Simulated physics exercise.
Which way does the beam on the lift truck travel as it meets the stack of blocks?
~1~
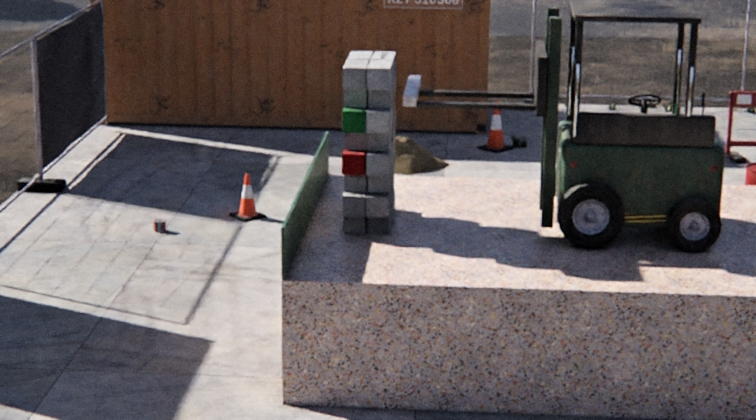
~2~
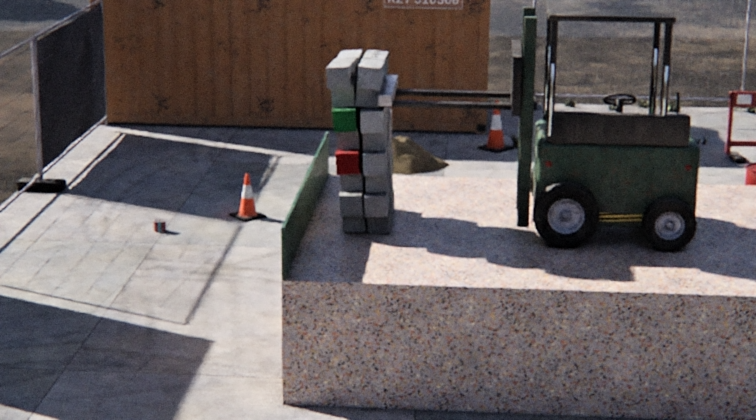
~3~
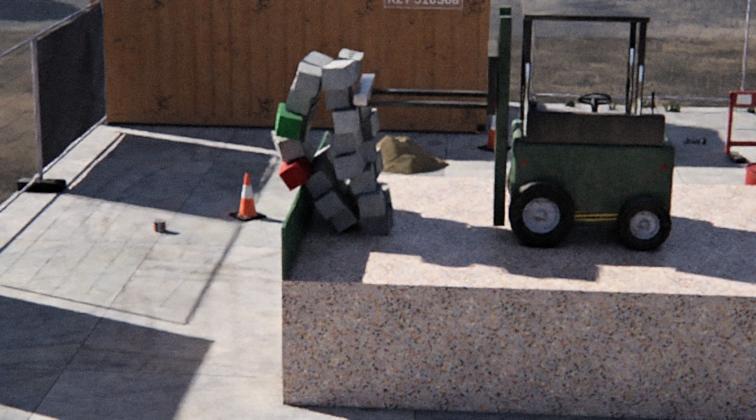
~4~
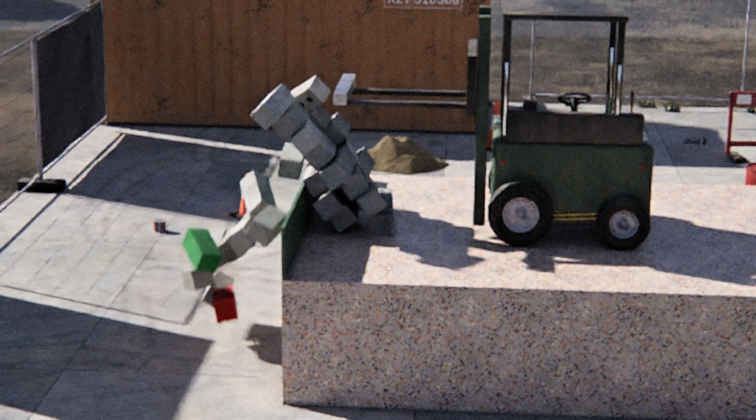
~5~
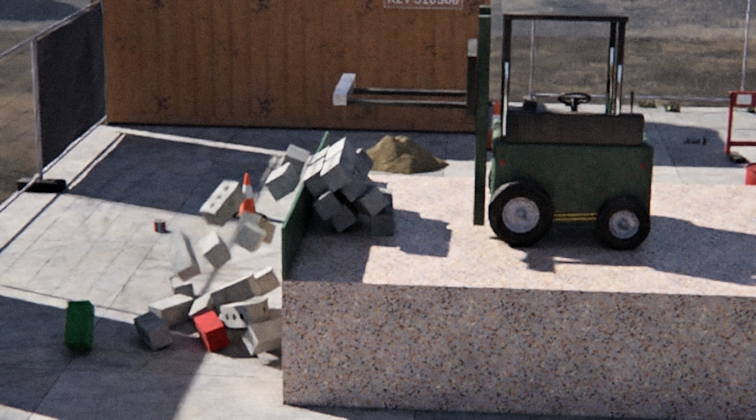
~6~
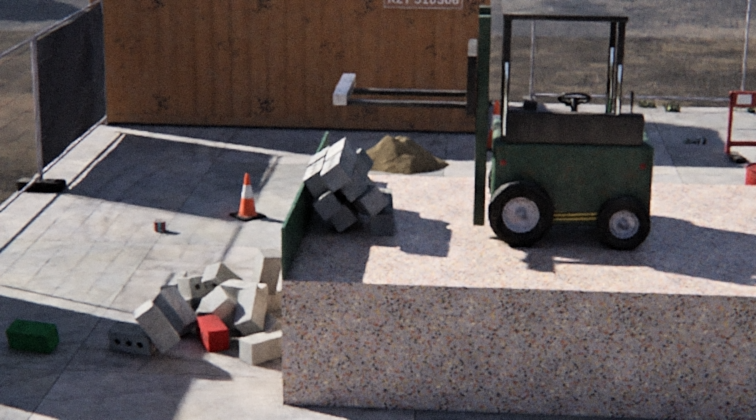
The beam travels to the left, carried along by the lift truck as it rolls toward the stack.
